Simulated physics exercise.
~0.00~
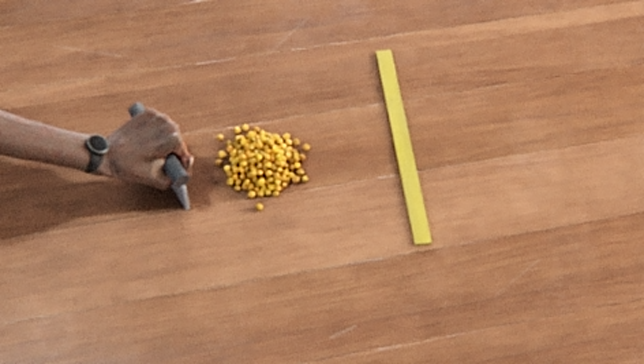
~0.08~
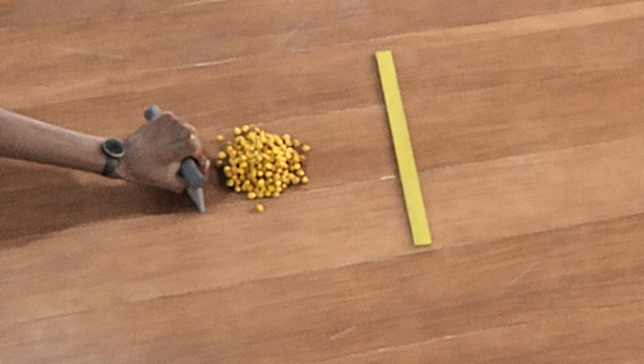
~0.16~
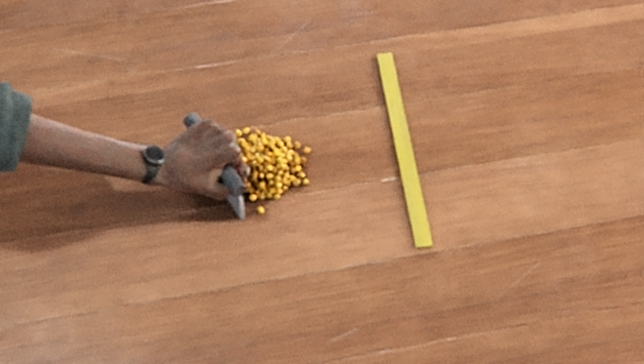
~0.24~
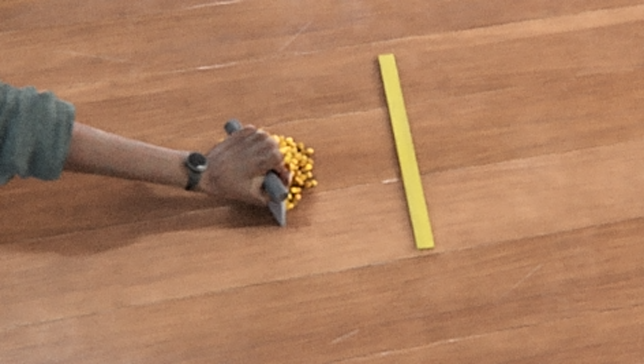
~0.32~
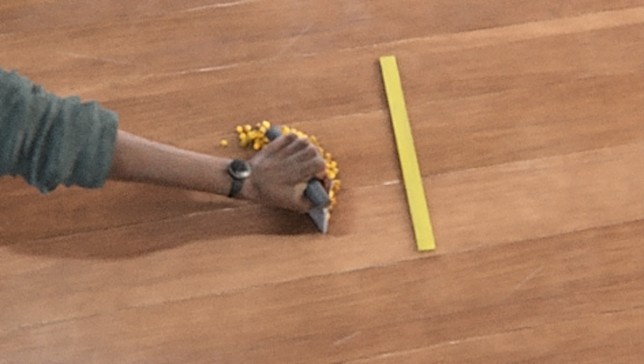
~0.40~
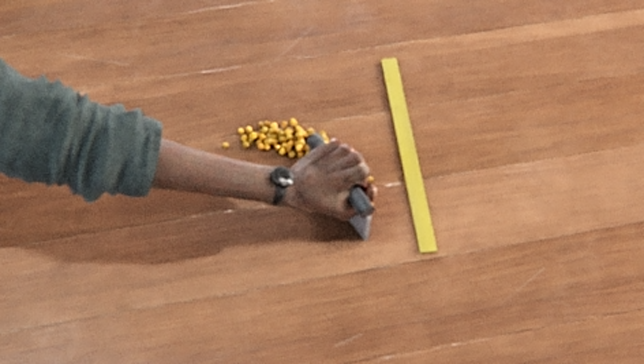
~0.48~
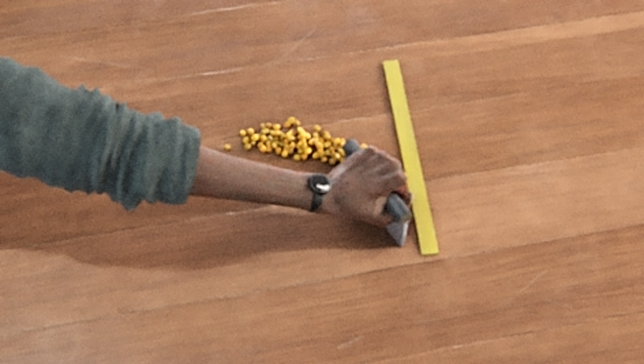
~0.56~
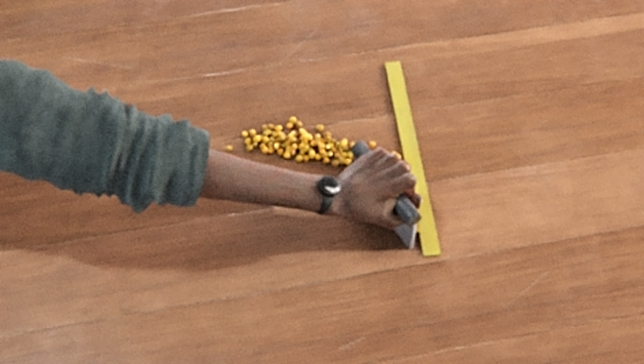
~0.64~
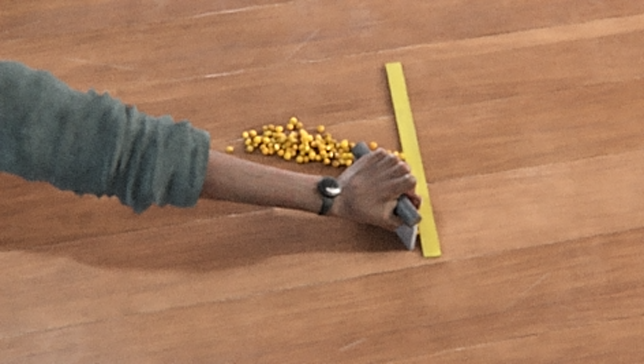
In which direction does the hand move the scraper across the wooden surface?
The hand moves the scraper to the right, from beside the pile of kernels towards the yellow strip.
In the video, a hand holding a grey scraper pushes rightwards into a pile of yellow kernels on a wooden surface, spreading some along, and stops at a yellow strip, with the kernels left in a loose band short of it.
